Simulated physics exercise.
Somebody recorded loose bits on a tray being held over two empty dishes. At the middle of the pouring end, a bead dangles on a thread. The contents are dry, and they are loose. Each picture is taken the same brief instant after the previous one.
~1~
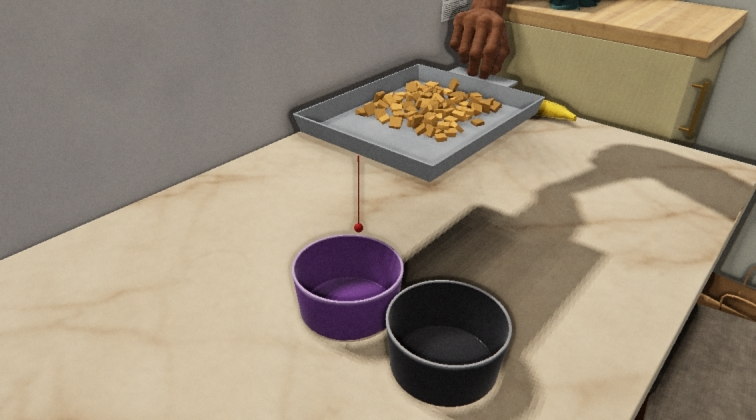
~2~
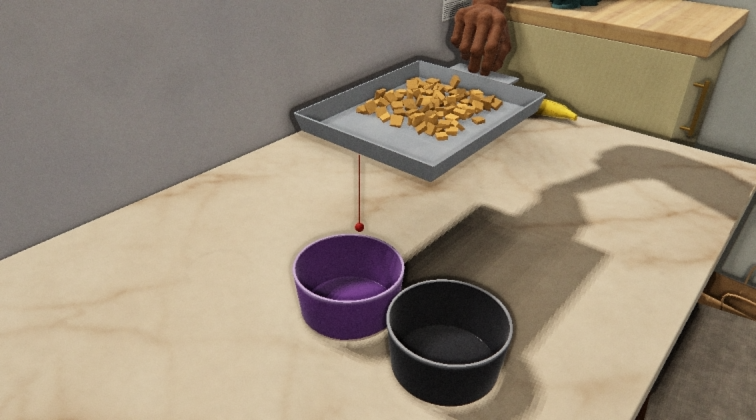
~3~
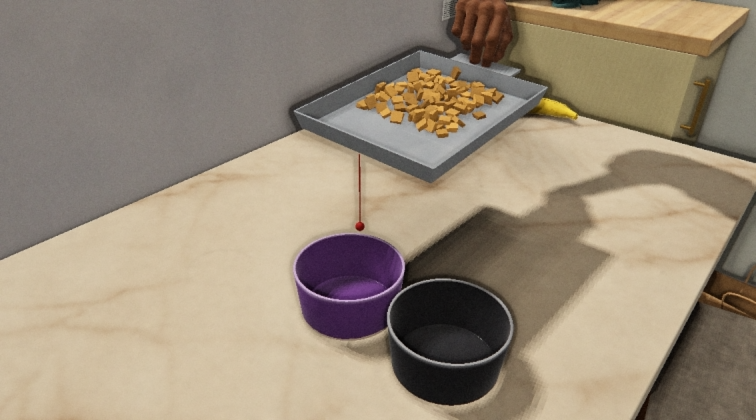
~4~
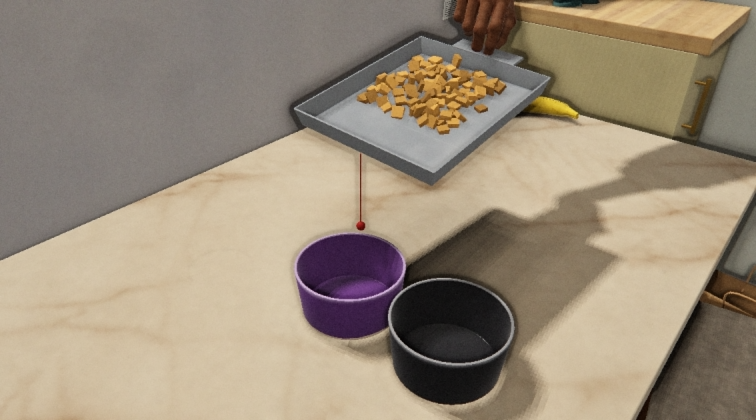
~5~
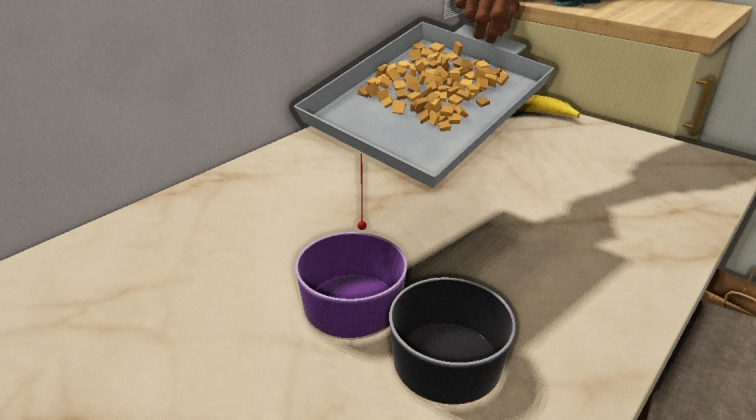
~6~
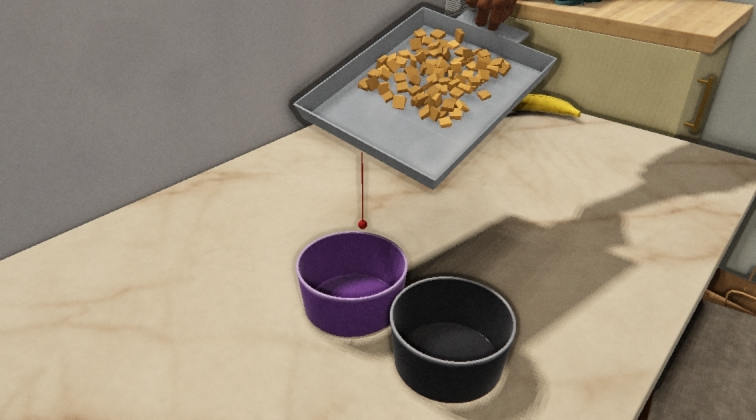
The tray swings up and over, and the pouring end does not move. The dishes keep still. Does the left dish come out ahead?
My bet is the dish over on the left is left holding more.
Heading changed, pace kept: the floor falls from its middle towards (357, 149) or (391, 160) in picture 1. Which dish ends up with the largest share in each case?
The leftmost dish, then the leftmost dish.
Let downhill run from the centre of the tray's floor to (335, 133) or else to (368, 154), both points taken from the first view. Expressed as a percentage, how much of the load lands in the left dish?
Respectively 0 and 70 in a hundred.
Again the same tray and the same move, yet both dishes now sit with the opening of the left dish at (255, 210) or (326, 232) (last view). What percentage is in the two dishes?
First case: Some 10 %; second case: Some 100 %.
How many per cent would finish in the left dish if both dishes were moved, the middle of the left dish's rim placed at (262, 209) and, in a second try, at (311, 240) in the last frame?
In order, 0 % and 0 %.
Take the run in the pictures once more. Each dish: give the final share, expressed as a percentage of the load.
Around 30 in a hundred in the left dish and around 10 in a hundred in the right dish.
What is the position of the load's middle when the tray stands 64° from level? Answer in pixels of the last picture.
The load's middle is around (424, 161).
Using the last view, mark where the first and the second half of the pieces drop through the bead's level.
I'd say close to (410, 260) at first and close to (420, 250) later on.
Just after the last frame, tray tipped steeply; almost all on the tray; about a tenth in the air.
A moment on, tray tipped past a quarter turn; roughly two thirds on the tray; about a tenth in the right dish; roughly a quarter in the left dish; about a tenth outside both; about a tenth in the air.
Further on, tray tipped past a quarter turn; about a tenth in the right dish; roughly a third in the left dish; roughly half outside both.
When it is over, tray tipped past a quarter turn; about a tenth in the right dish; roughly a third in the left dish; roughly half outside both.
